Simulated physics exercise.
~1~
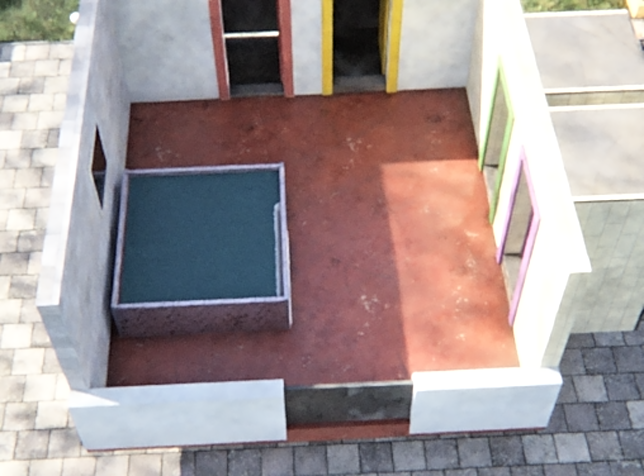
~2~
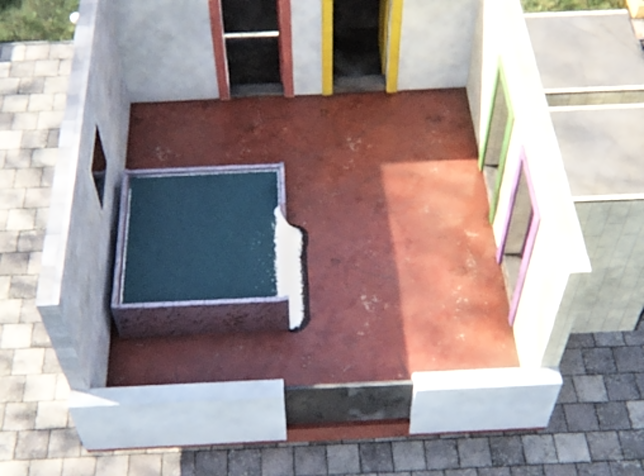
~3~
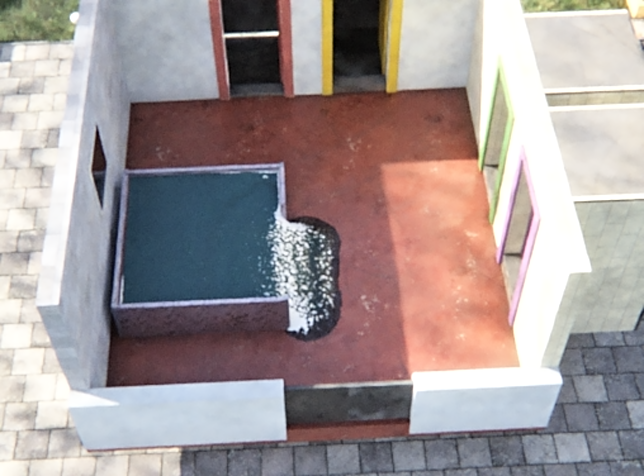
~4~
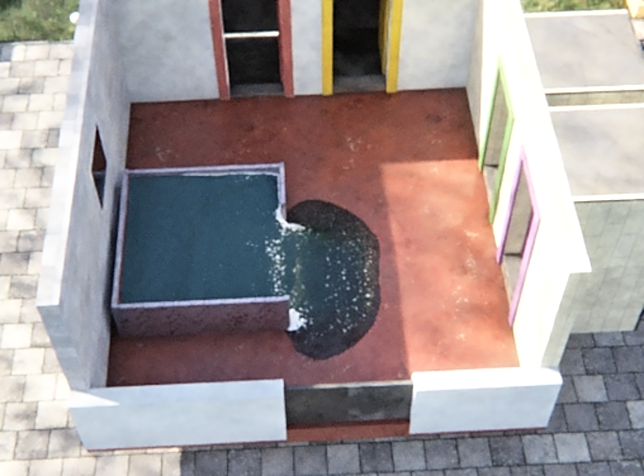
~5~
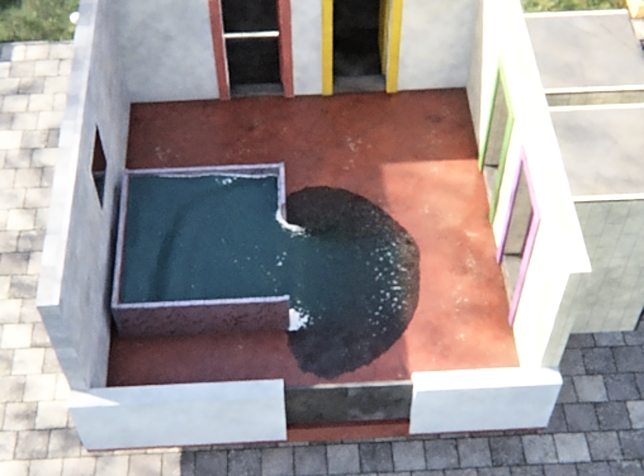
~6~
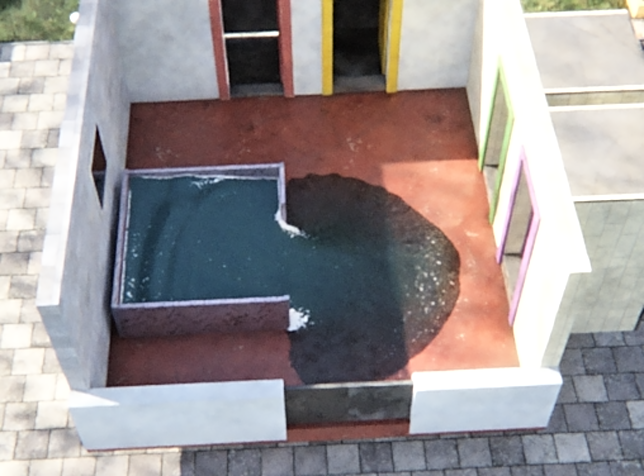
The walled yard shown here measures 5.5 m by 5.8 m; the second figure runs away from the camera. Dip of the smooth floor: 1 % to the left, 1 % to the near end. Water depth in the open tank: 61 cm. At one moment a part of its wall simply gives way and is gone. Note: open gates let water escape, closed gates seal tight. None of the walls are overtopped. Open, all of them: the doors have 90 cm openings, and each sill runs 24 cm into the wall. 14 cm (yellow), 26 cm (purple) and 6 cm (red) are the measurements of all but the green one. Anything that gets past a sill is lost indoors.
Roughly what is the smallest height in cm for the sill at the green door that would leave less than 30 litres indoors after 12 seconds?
Close to 14.5 cm.
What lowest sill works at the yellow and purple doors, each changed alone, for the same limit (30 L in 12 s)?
About 8.5 cm at yellow and about 25 cm at purple.
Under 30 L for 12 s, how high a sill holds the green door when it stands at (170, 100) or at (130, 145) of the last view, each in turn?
First place around 11.0 cm, second around 13.0 cm.
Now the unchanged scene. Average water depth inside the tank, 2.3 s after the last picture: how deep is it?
The mean depth is about 24 cm.
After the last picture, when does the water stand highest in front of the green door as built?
The level tops out near 1.8 seconds.
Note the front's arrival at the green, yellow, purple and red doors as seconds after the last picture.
Front arrival: Green 0.5 seconds, yellow 2.6 seconds, purple 0.2 seconds, red 3.2 seconds.
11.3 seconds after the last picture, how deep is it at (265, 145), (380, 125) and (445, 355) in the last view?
About 10, 5 and 9 cm.
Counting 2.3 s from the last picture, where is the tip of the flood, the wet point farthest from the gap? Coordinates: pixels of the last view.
I'd put the front's tip around (461, 88).
Then, 0.7 s after the last picture water covers 40 % of the floor, deepest (32 cm) near (295, 307); 14 cm at the green door, 0 litres in over its 16 cm sill.
Then, 2.3 s after the last picture water covers 50 % of the floor, deepest (33 cm) near (521, 400); 19 cm at the green door, 13 litres in over its 16 cm sill.
Then, 11.3 s after the last picture water covers 100 % of the floor, deepest (18 cm) near (121, 225); 5 cm at the green door, 18 litres in over its 16 cm sill.
At the green door as built, the water peaked near 21 cm, 1.7 s after the last picture.
With a sill of 13 cm, 43 litres would have come in within the 12 s; with 17.5 cm, 11 litres. So under 30 litres takes about 14.5 cm.
